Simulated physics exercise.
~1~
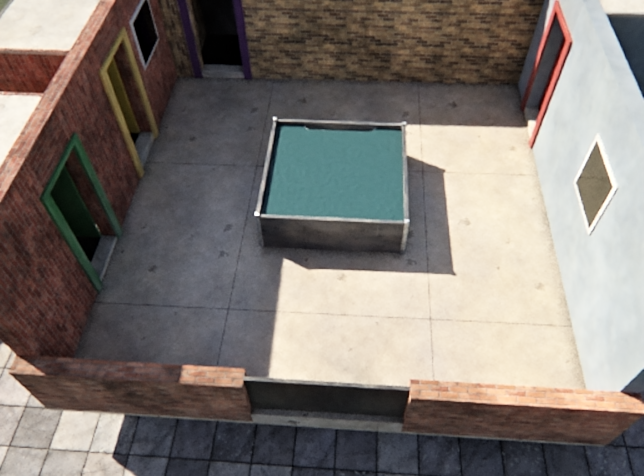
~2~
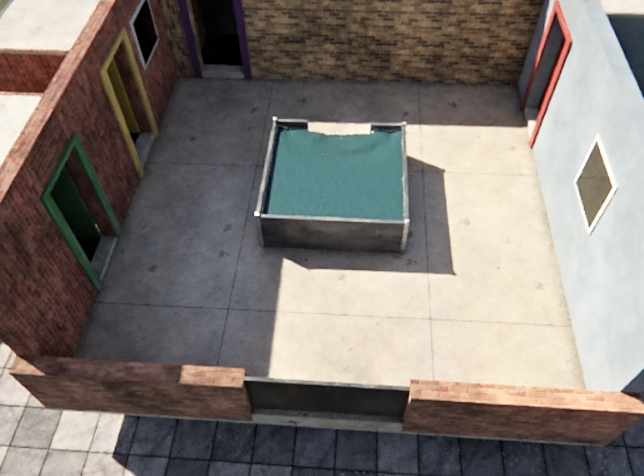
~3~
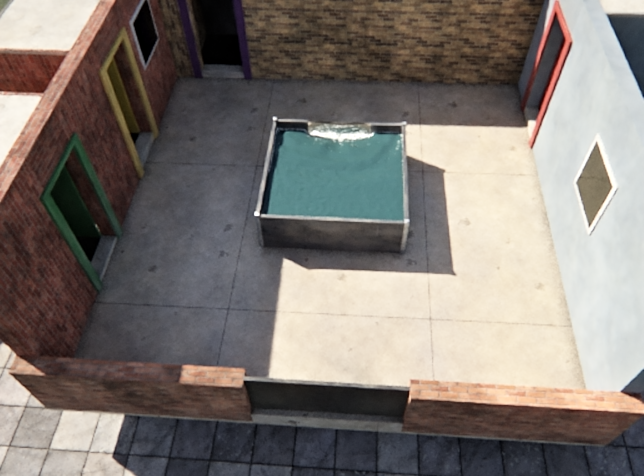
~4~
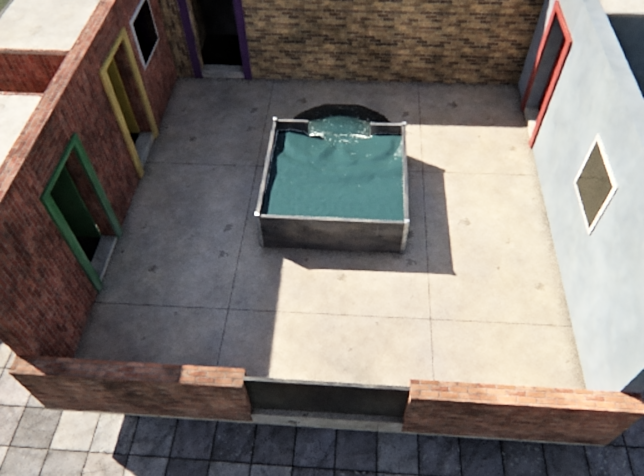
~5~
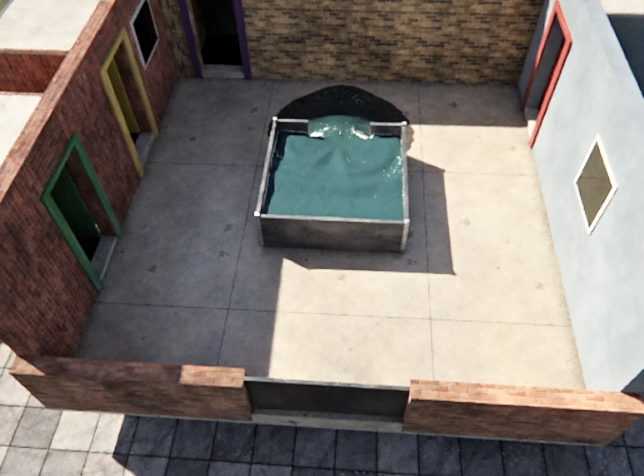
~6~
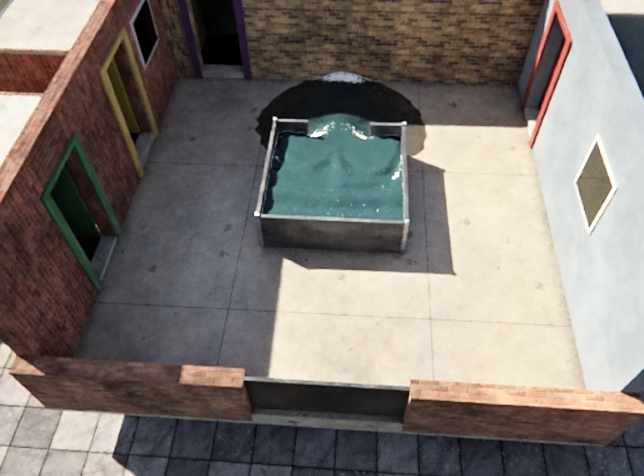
The clip opens on a walled courtyard seen from above, with a square tank of still teal water at its centre. The far side of the tank gives way and water pours out behind it, then a dark wet patch spreads across the floor towards the back brick wall while the surface inside ripples.
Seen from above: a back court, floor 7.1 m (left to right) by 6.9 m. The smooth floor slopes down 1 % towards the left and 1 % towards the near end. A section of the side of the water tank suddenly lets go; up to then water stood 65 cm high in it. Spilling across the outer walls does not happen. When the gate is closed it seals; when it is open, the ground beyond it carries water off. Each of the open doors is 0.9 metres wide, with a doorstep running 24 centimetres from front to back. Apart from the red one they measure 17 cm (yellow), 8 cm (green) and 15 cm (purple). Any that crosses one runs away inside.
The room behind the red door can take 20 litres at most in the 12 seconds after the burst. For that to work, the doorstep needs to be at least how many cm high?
At least about 13 cm high.
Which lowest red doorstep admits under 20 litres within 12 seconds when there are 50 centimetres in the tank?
Then a height close to 8.5 cm.
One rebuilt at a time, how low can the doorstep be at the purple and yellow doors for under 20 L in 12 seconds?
Close to 10.0 cm (purple) and close to 7.0 cm (yellow).
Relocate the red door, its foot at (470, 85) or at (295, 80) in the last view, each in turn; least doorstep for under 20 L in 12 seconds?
In turn: Roughly 9.0 cm, roughly 23 cm.
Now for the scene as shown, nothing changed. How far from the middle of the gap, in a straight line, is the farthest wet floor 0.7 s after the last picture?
Distance from gap: Approx. 3.2 m.
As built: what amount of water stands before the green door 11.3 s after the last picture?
About 6.5 centimetres deep.
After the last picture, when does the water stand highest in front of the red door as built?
Some 2.6 s, more or less.
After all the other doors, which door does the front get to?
That would be the green door.
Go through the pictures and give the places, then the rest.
In the first picture, still water, 65 cm deep, in the water tank at (336, 170); the red door at (543, 83) is dry.
In the second picture, water pours out on the far side and has run 0.3 m, to a hidden place; about 10 cm deep outside, 65 cm at the back.
In the third picture, the gap is on the far side, the front 0.8 m out at a hidden place; the back of the water tank holds 65 cm.
In the fourth picture, the front is at (325, 108), 1.3 m from the gap on the far side; 2.1 m2 of floor is wet, 65 cm left at the back.
In the fifth picture, the gap is on the far side, the front 2.0 m out at (341, 87); the back of the water tank holds 65 cm.
In the sixth picture, the front is at (313, 81), 2.1 m from the gap on the far side; 4.9 m2 of floor is wet, 64 cm left at the back; the red door at (543, 83), 3.7 m from the gap, is still 2.2 m from the nearest water.
Then, 0.7 s after the last picture water covers 15 % of the floor, deepest (38 cm) near (338, 87); it has not reached the red door.
Then, 2.3 s after the last picture water covers 30 % of the floor, deepest (31 cm) near (178, 78); 17 cm at the red door, 2 litres in over its 12 cm doorstep.
Then, 11.3 s after the last picture water covers 95 % of the floor, deepest (14 cm) near (90, 386); 4 cm at the red door, 27 litres in over its 12 cm doorstep.
At the red door as built, the water peaked near 18 cm, 2.5 s after the last picture.
Run again over the same 12 s with other heights there, 27 litres in over 12 cm, 13 litres over 14 cm. The limit of 20 litres is kept from about 13 cm up.
